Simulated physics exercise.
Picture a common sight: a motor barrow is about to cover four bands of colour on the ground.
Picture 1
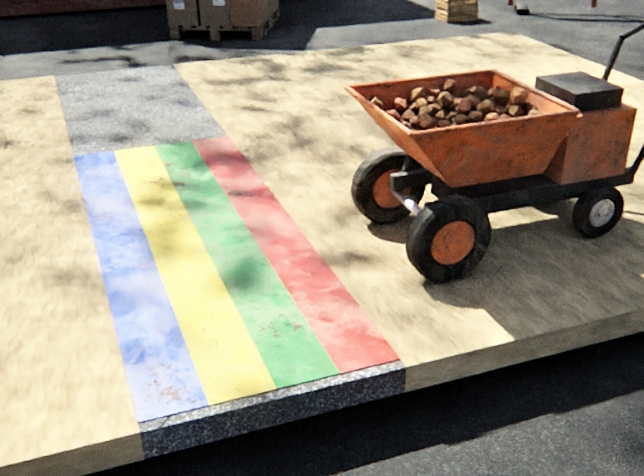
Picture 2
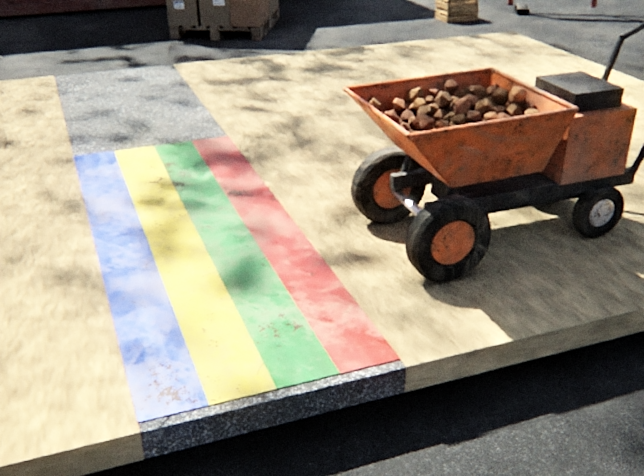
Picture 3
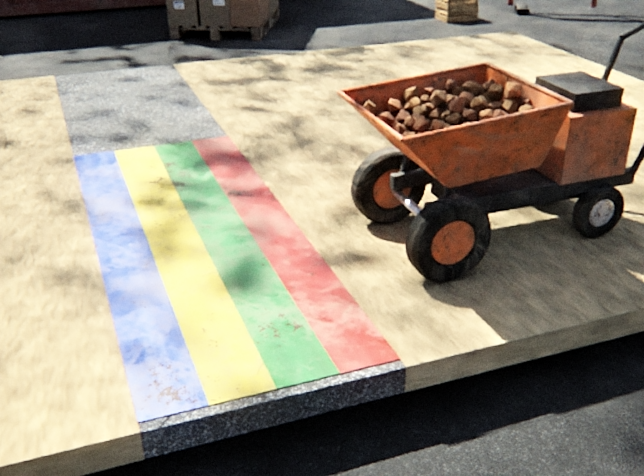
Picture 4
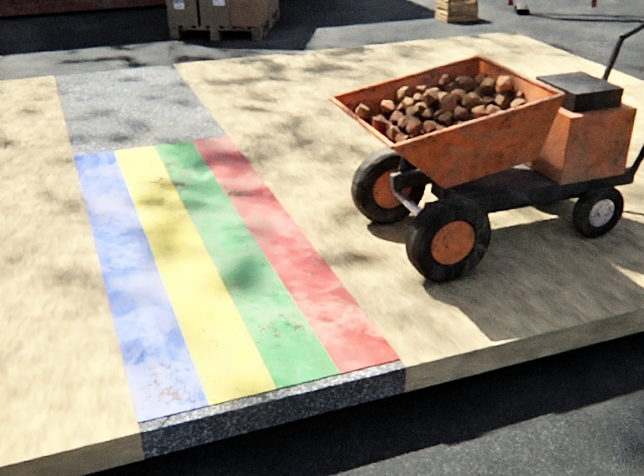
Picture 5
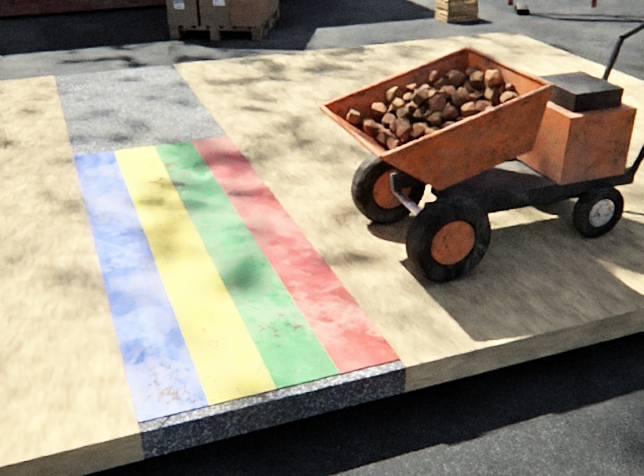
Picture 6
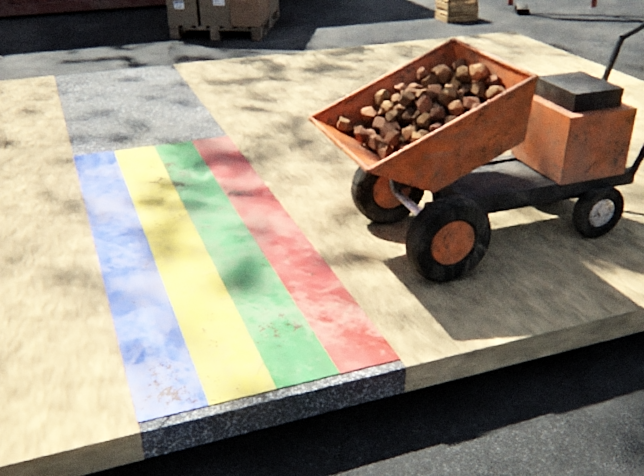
Orange skip of a parked motor barrow, loaded with brown clods, tilting steadily forward to the left beside four coloured ground strips.
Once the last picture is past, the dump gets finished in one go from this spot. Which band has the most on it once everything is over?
Green.
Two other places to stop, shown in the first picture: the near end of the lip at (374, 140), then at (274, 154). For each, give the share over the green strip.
Roughly 20 per cent, and 0 per cent.
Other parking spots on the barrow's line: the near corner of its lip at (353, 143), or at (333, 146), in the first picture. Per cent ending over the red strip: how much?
Try 1: 0 %. Try 2: 0 %.
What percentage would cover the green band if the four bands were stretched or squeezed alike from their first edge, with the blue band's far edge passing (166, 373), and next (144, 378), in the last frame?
First case 30 per cent, second case 30 per cent.
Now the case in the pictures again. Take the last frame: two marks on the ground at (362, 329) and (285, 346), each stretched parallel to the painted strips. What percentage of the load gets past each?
First roughly 70 percent, then 40 percent.
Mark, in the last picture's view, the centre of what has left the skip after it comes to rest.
Once nothing moves, the middle sits near (240, 267).
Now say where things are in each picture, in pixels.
The first picture shows lip of the skip at (412, 135), level; top of the load at (485, 109), clay clods; red strip at (344, 328); green strip at (286, 341); yellow strip at (225, 355); blue strip at (160, 369).
The second picture shows lip of the skip at (410, 136), tipped barely; top of the load at (483, 108).
The third picture shows lip of the skip at (403, 140), tipped barely; top of the load at (479, 105).
The fourth picture shows lip of the skip at (394, 147), tipped a little; top of the load at (473, 99).
The fifth picture shows lip of the skip at (382, 158), tipped clearly; top of the load at (480, 98).
The sixth picture shows lip of the skip at (369, 171), tipped clearly; top of the load at (468, 92); red strip at (344, 328); green strip at (286, 341); yellow strip at (225, 355); blue strip at (160, 369).
Soon after the last picture, skip tipped steeply; all in the skip.
A little later, skip tipped right over; about two thirds in the skip; a small part over the red strip; about a quarter over the green strip; a stray few over the yellow strip.
Later still, skip tipped right over; about a third in the skip; a small part over the red strip; about a third over the green strip; a small part over the yellow strip; a small part over the blue strip; a stray few off the paint.
At rest, skip tipped right over; about a third in the skip; a small part over the red strip; about a third over the green strip; a small part over the yellow strip; a small part over the blue strip; a small part off the paint.
